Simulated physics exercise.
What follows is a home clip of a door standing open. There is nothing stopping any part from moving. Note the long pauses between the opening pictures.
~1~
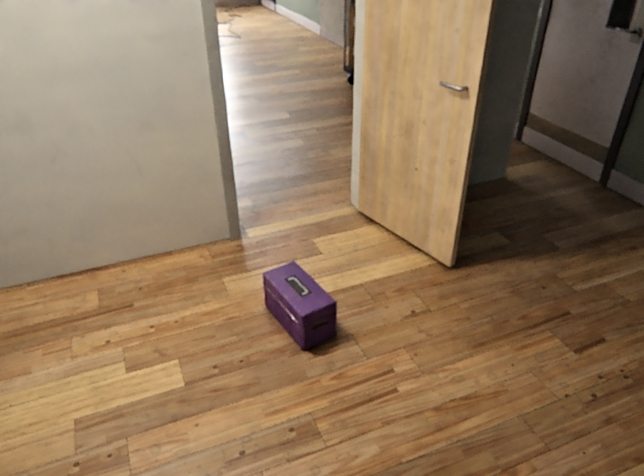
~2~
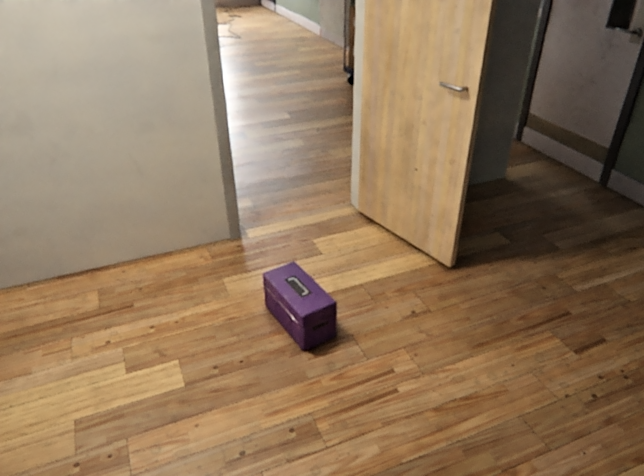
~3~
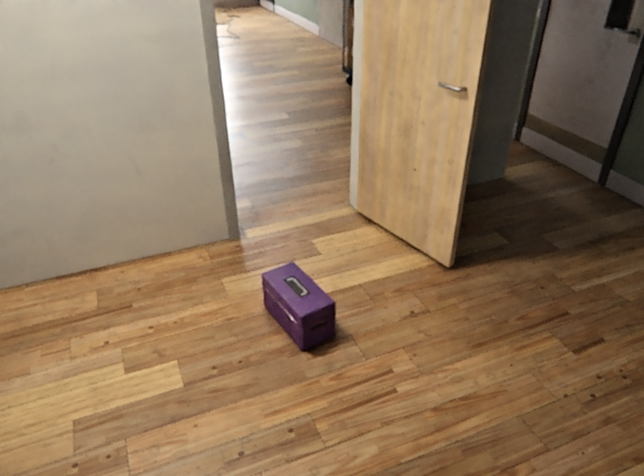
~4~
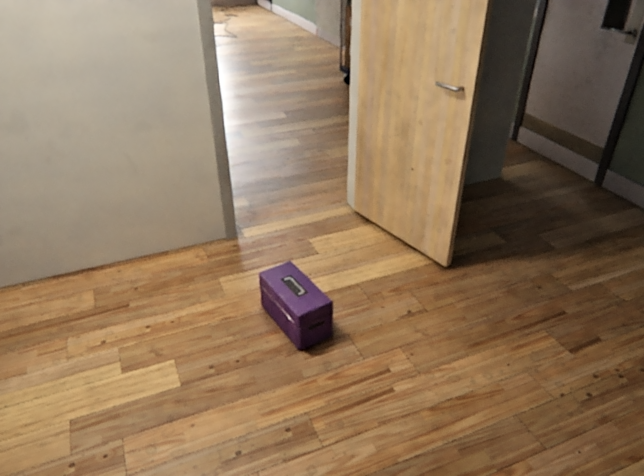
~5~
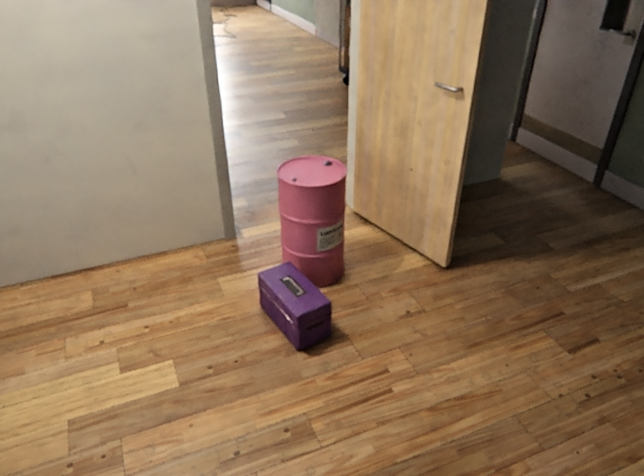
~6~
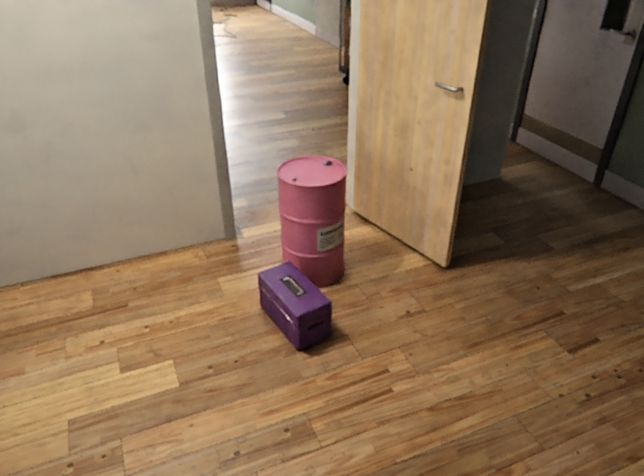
A wooden door standing wide open and still beside a purple toolbox, with a pink drum suddenly appearing behind the toolbox.
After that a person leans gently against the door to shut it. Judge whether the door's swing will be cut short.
Yes, the swing is cut short.
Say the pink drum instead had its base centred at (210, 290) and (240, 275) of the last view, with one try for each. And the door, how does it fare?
The first time the door finishes its swing, the second time it finishes its swing.
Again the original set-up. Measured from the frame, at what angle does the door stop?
About 40°.
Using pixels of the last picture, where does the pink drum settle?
Around (268, 216).
Then, 0.70 s on from there, door at 79°.
Then, 1.10 s on from there, door at 54°; pink drum shifted a little near (299, 222).
Then, 1.40 s on from there, door at 46°; pink drum shifted a little near (281, 219).
In the end, door at 40°; moved from the start, pink drum; purple toolbox unmoved. At the end, from the last picture's camera, pink drum near (268, 216).
